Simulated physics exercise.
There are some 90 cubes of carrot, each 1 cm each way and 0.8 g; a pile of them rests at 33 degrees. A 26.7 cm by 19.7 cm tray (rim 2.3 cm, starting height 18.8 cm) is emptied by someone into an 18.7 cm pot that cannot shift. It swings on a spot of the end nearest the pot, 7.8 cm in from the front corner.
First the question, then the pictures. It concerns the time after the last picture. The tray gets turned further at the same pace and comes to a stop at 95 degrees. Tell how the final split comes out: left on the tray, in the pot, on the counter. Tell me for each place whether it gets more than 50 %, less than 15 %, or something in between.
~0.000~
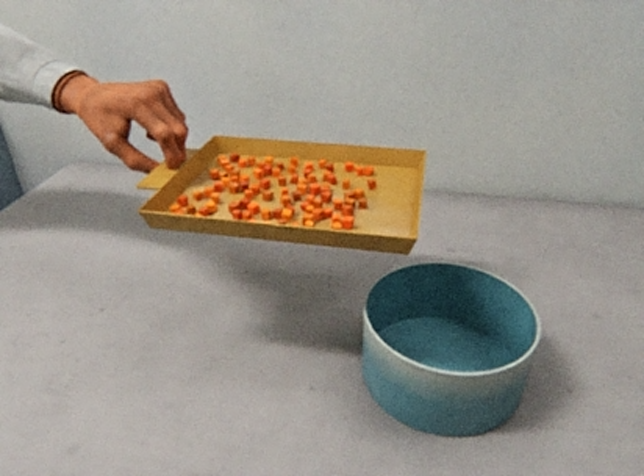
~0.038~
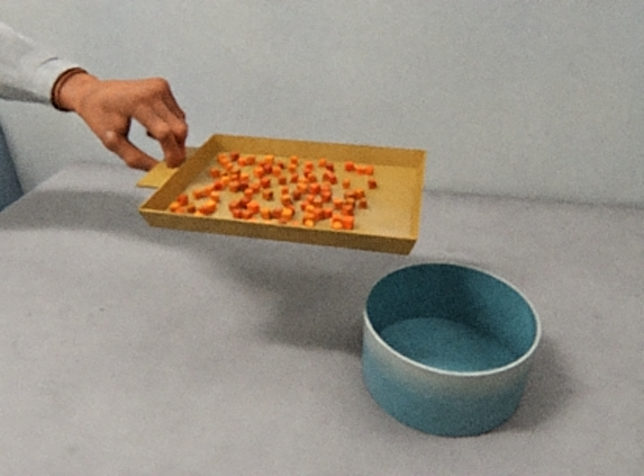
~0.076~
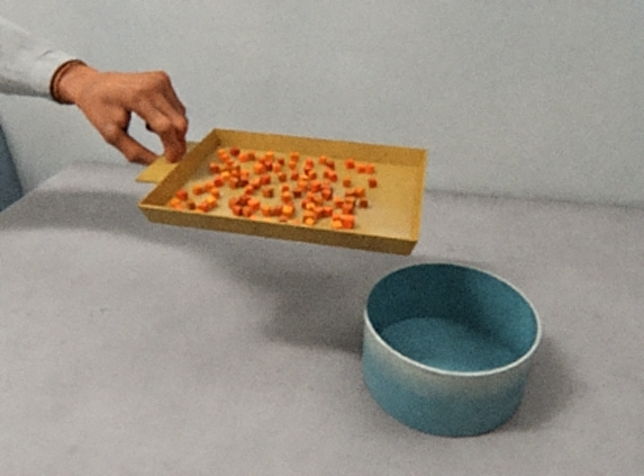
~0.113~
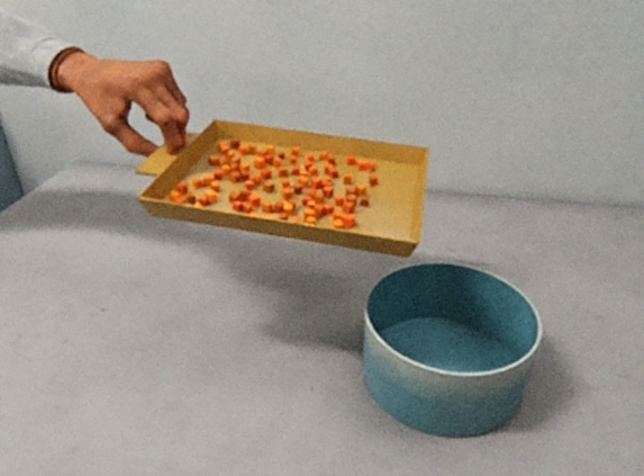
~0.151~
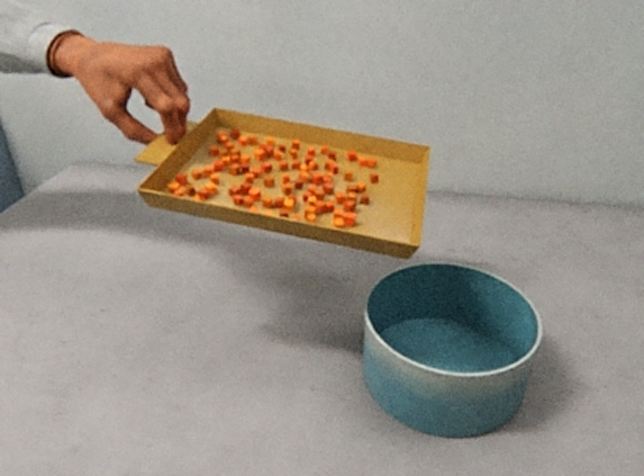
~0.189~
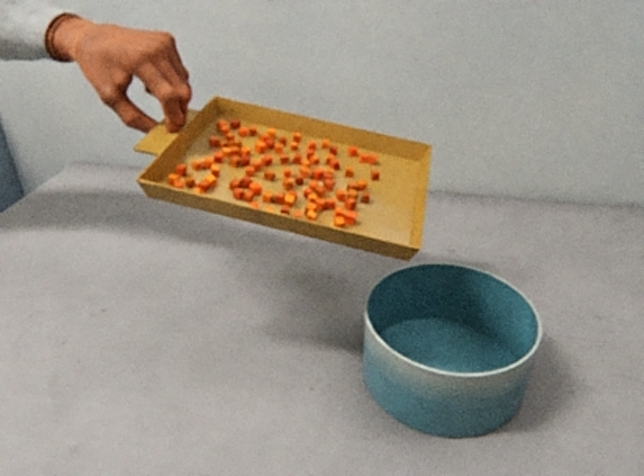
In the end tray: A meager amount. Pot: More than the rest combined. Counter: A meager amount.
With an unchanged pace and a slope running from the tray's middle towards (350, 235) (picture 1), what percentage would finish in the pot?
Near 90 percent, give or take.
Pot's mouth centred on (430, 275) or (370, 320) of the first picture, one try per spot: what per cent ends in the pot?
I'd say some 25 per cent for the first and some 75 per cent for the second.
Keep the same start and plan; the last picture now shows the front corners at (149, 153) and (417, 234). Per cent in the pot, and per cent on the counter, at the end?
That works out as pot 50 and counter 40.
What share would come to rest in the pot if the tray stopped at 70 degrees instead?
In that case it comes to about 70 in a hundred.
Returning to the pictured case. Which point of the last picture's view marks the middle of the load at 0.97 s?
Load centre est.: (431, 303) px.
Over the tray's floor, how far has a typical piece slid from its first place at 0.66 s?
I'd say close to 7 centimetres.
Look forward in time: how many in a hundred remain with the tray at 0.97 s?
Close to 45 in a hundred parts of the load.
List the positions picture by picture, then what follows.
The first frame shows tray tilt 0 degrees, front corners at (147, 208) and (410, 234); middle of the pieces at (285, 192); pot at (450, 310).
The second frame shows tray tilt 1 degrees, front corners at (147, 207) and (410, 234); middle of the pieces at (285, 191).
The third frame shows tray tilt 2 degrees, front corners at (147, 202) and (411, 235); middle of the pieces at (285, 188).
The fourth frame shows tray tilt 5 degrees, front corners at (147, 195) and (412, 237), lowest corner right front; middle of the pieces at (286, 184).
The fifth frame shows tray tilt 8 degrees, front corners at (146, 186) and (413, 240), lowest corner right front; middle of the pieces at (286, 178).
The sixth frame shows tray tilt 11 degrees, front corners at (146, 177) and (414, 242), lowest corner right front; middle of the pieces at (287, 173); pot at (451, 311). Its pace works out near 85 degrees a second.
Then, at 0.66 s, tilt 51 degrees; the tray holds 100 %, the pot 0 %.
After 0.97 s, tilt 78 degrees; the tray holds 45 %, the pot 40 %.
After 1.38 s, tilt 95 degrees; the tray holds 0 %, the pot 90 %.
At rest (2.3 s), tray 0 %, pot 95 %, counter 5 %.
